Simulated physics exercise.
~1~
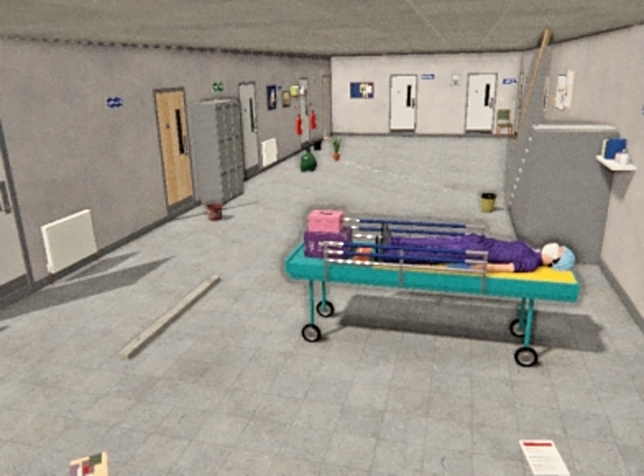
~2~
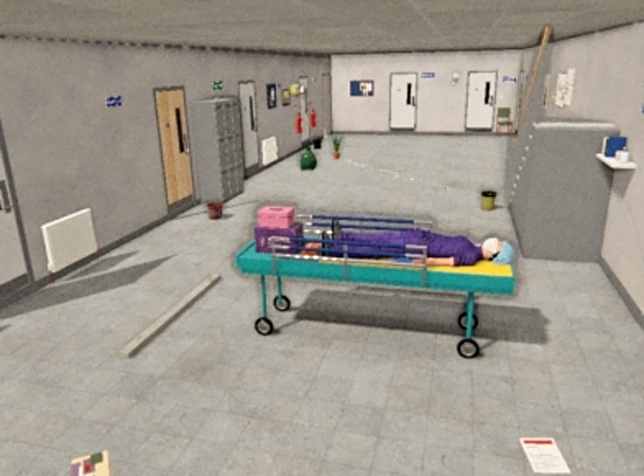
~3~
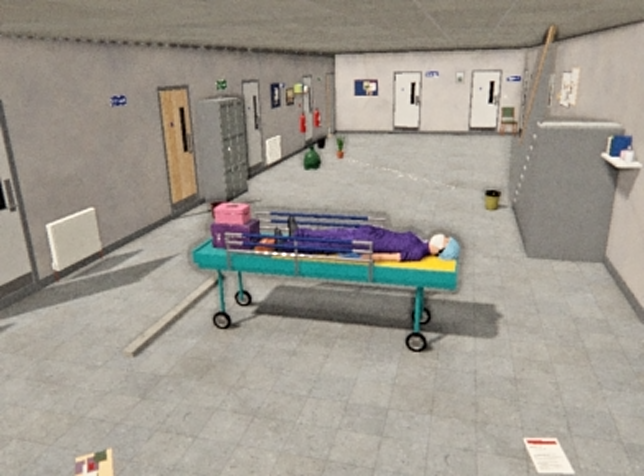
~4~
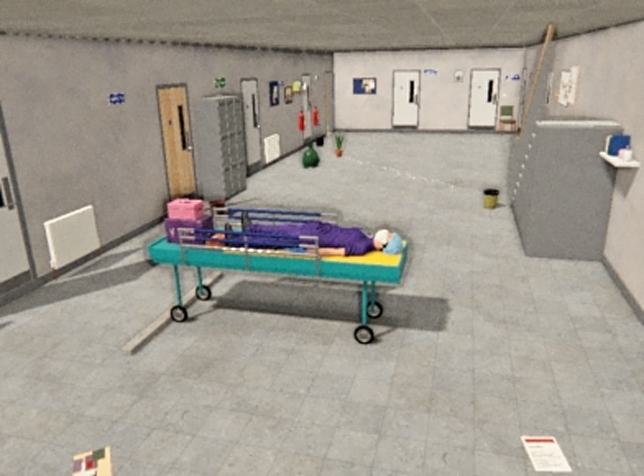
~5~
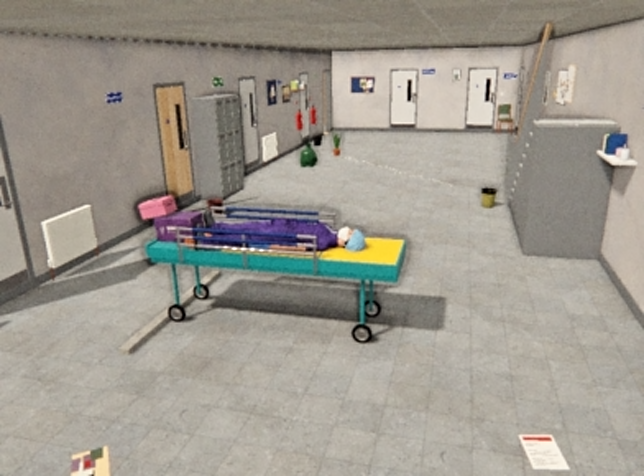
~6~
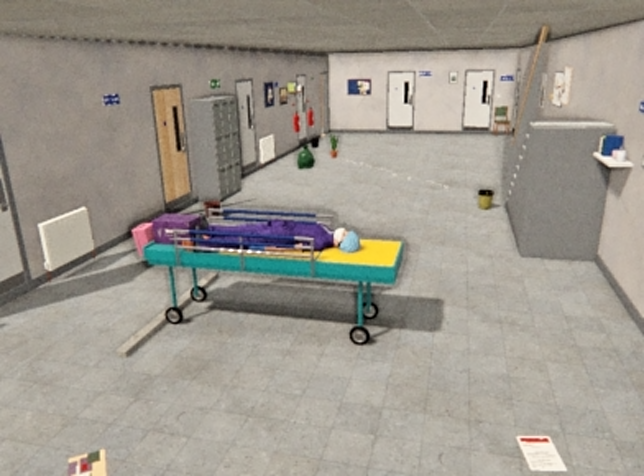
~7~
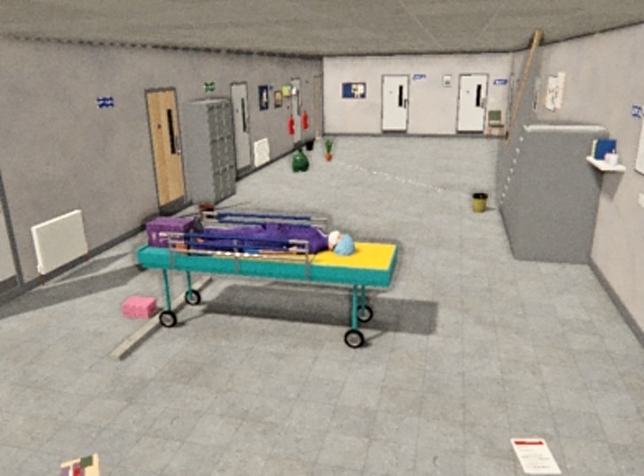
A gurney carrying a person rolls left, stops at a sill, and a pink case tumbles off.
